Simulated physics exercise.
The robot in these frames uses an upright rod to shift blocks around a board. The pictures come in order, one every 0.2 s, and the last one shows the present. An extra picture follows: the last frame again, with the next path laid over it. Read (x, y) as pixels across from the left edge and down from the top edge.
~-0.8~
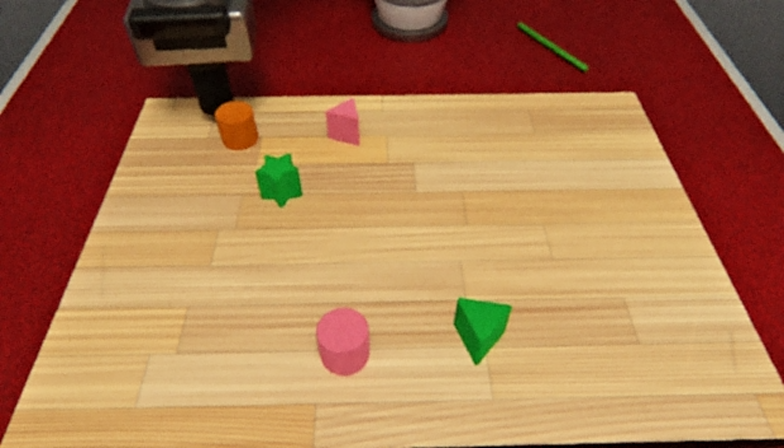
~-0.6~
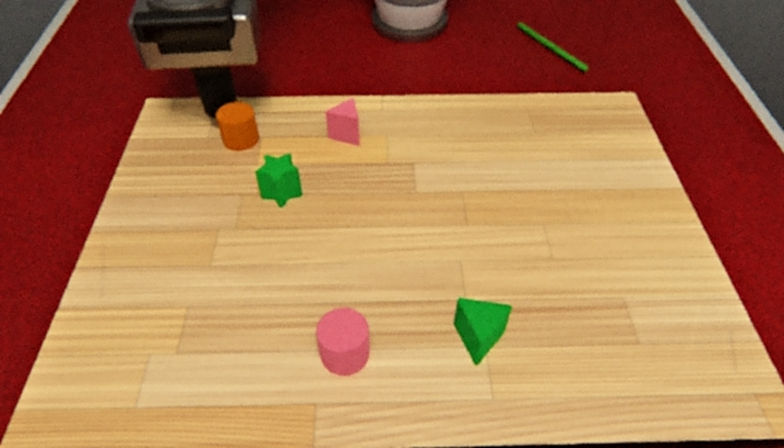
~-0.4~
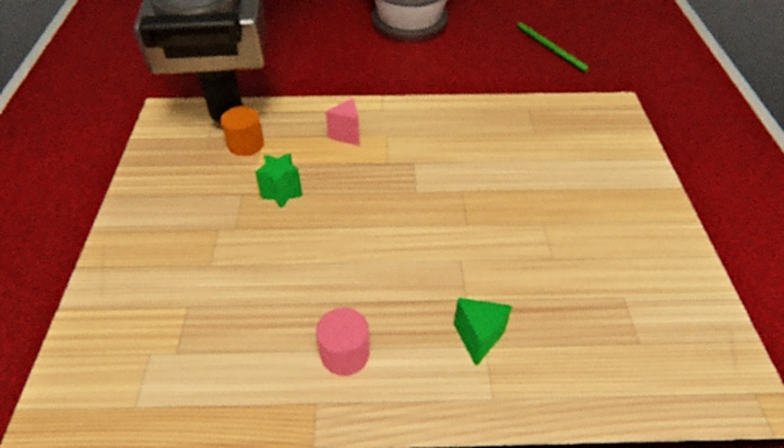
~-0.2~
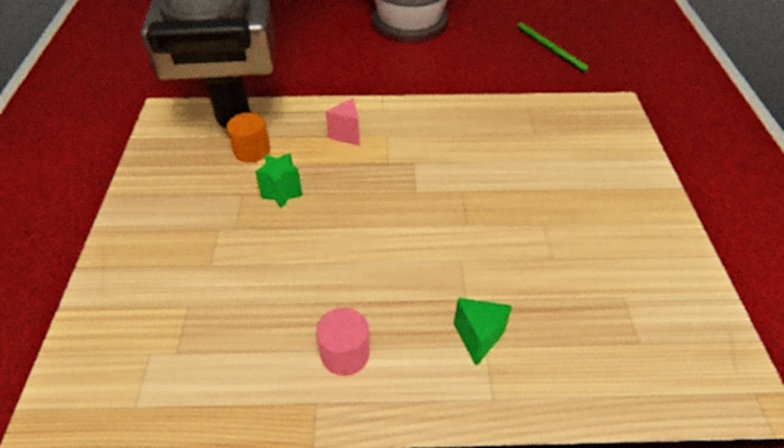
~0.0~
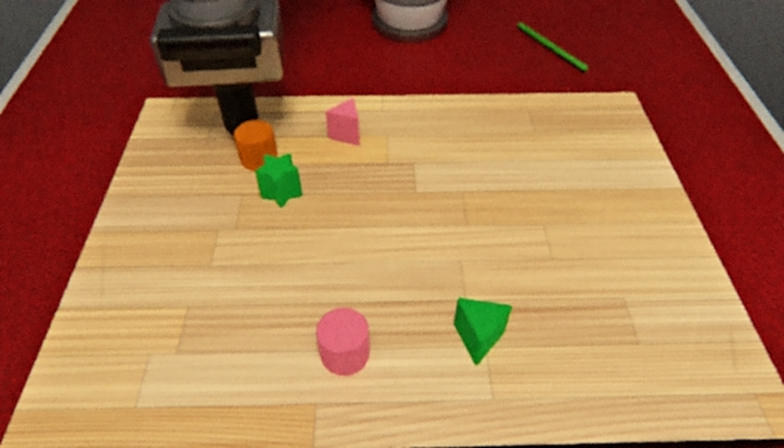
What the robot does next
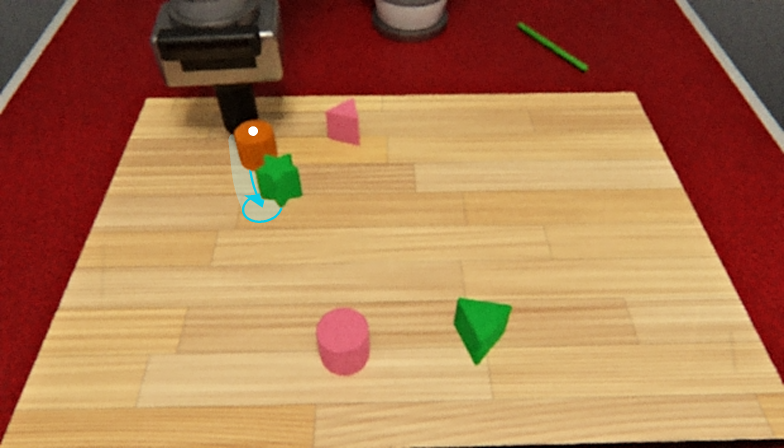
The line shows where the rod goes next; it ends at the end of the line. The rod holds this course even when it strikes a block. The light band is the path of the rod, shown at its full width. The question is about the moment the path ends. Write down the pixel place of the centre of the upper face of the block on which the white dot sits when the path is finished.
Answer: (297, 180).
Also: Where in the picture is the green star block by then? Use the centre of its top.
I'd say the green star block ends with its top centre at (327, 194).
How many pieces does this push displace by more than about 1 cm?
I predict two.
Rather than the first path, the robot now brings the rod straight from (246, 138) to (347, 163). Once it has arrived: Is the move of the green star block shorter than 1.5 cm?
I'd say yes.
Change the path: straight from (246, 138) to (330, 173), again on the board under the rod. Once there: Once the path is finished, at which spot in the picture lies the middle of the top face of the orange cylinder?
The centre of its top will be at (277, 158).
The line goes from (246, 138) over (250, 172) to (262, 207); the dot is on the orange cylinder.
What follows on the original path. One third of the way, rod at (246, 148); orange cylinder at (264, 151); green star block at (286, 174).
Two thirds of the way, rod at (250, 171); orange cylinder at (280, 167); green star block at (305, 186), turned 25° clockwise.
At the end, rod at (259, 195); orange cylinder at (297, 180); green star block at (327, 194), turned 20° clockwise.
